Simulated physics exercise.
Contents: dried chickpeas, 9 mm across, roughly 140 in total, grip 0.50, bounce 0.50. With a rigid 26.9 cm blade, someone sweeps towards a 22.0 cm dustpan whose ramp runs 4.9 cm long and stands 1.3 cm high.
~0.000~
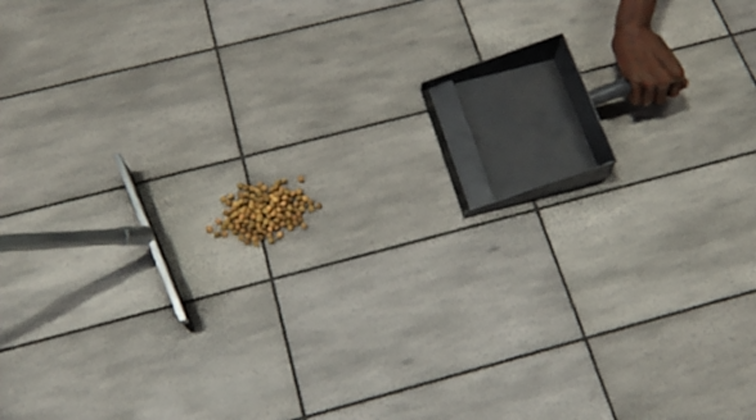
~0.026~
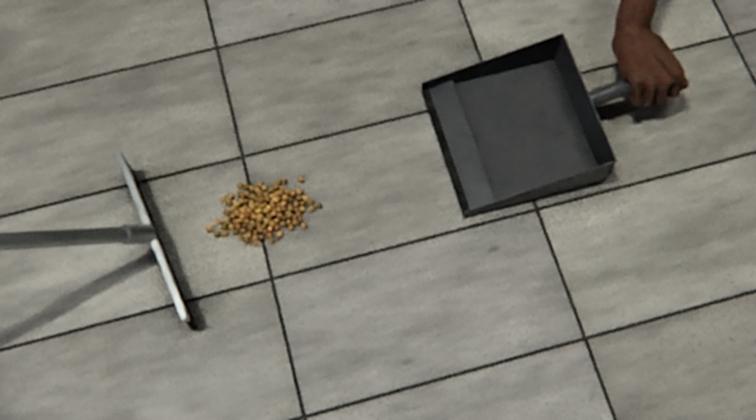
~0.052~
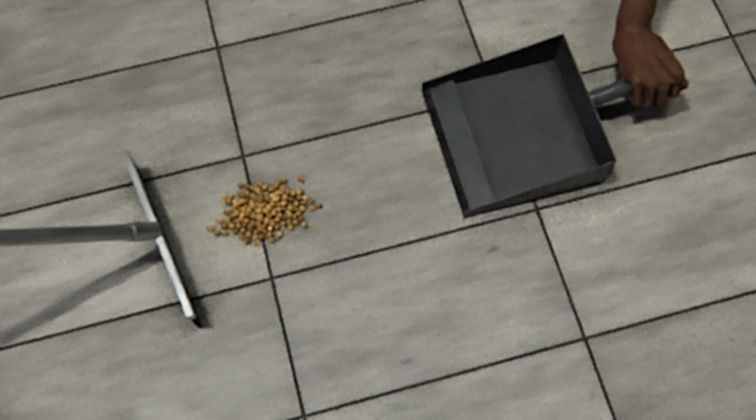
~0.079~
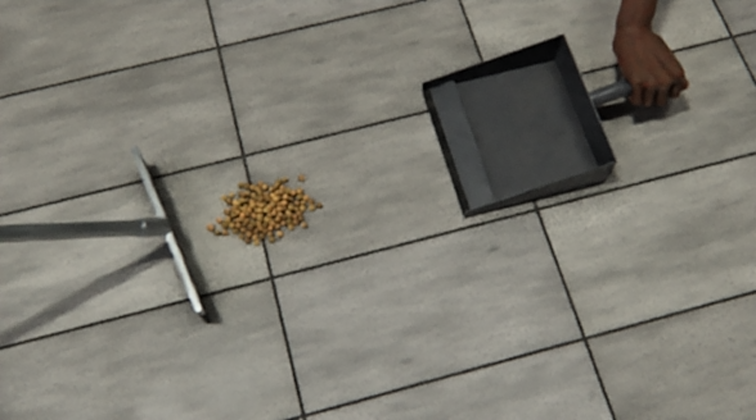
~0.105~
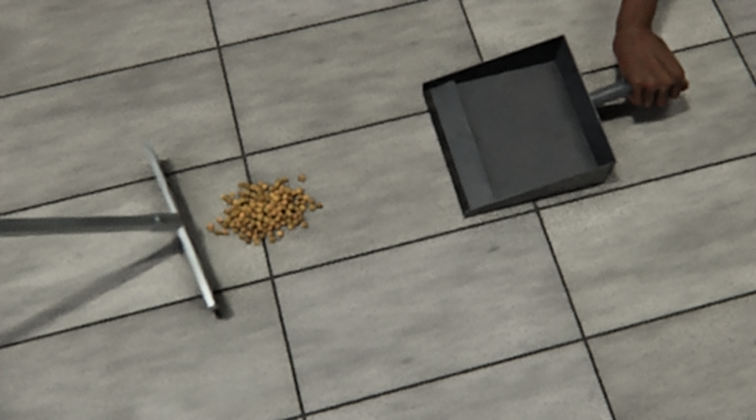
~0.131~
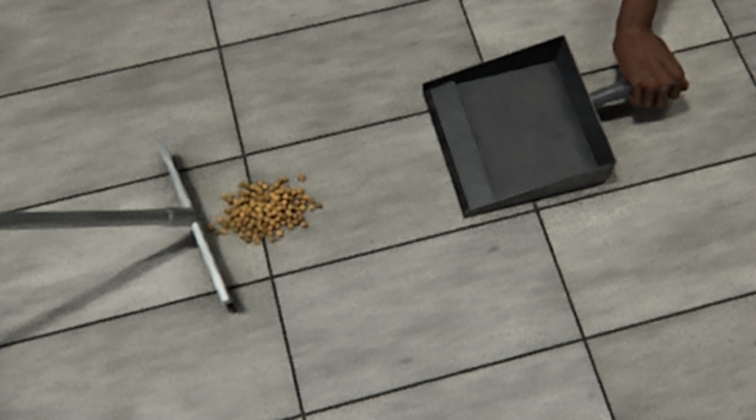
A flat blade slides right across grey tiles to the edge of a chickpea pile.
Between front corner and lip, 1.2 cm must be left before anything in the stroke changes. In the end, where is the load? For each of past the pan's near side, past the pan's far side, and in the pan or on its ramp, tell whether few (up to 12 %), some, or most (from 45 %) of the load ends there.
Near side: Few, far side: Few, pan: Some.
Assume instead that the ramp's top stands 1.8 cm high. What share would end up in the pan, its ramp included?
Then around 30 percent, ramp counted.
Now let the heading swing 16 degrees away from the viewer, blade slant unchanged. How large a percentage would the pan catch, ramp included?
I'd put it at close to 20 percent.
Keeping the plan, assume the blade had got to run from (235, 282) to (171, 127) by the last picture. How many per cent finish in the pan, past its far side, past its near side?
Pan: 35, far side: 25, near side: 5.
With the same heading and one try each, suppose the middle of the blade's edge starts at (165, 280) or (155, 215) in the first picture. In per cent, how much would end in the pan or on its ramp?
First try about 25 per cent, second about 35 per cent.
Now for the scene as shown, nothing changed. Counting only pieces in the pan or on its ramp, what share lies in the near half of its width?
Roughly 30 in a hundred.
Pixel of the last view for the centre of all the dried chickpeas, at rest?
When it all comes to rest, the middle is near (437, 140).
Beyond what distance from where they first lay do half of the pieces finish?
Somewhere around 28 centimetres.
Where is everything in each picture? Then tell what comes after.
In the first frame, blade from (184, 320) to (120, 160), moved 0.0 cm, 0 of the pieces shifted so far; middle of the pieces at (263, 212); pan at (523, 132).
In the second frame, blade from (186, 318) to (122, 159), moved 0.3 cm, 0 of the pieces shifted so far; middle of the pieces at (263, 211).
In the third frame, blade from (191, 316) to (127, 156), moved 1.0 cm, 0 of the pieces shifted so far; middle of the pieces at (263, 211).
In the fourth frame, blade from (200, 311) to (137, 153), moved 2.3 cm, 0 of the pieces shifted so far; middle of the pieces at (264, 211).
In the fifth frame, blade from (213, 306) to (149, 148), moved 4.1 cm, 0 of the pieces shifted so far; middle of the pieces at (264, 210).
In the sixth frame, blade from (226, 300) to (162, 143), moved 6.0 cm, 0 of the pieces shifted so far; middle of the pieces at (264, 210); pan at (524, 133). The blade's pace is about 0.74 m/s, heading 7 degrees away from the viewer's side.
After 0.36 s, middle of the blade 21 cm from the lip; 0 % over the lip, far side 0 %, near side 0 %.
After 0.52 s, middle of the blade 9 cm from the lip; 0 % over the lip, far side 5 %, near side 0 %.
After 0.80 s, middle of the blade 4 cm from the lip; 35 % over the lip, far side 5 %, near side 0 %.
By 1.3 s all is still; near side 0 %, far side 5 %, pan 30 %, in front of the lip or behind the blade 60 %.
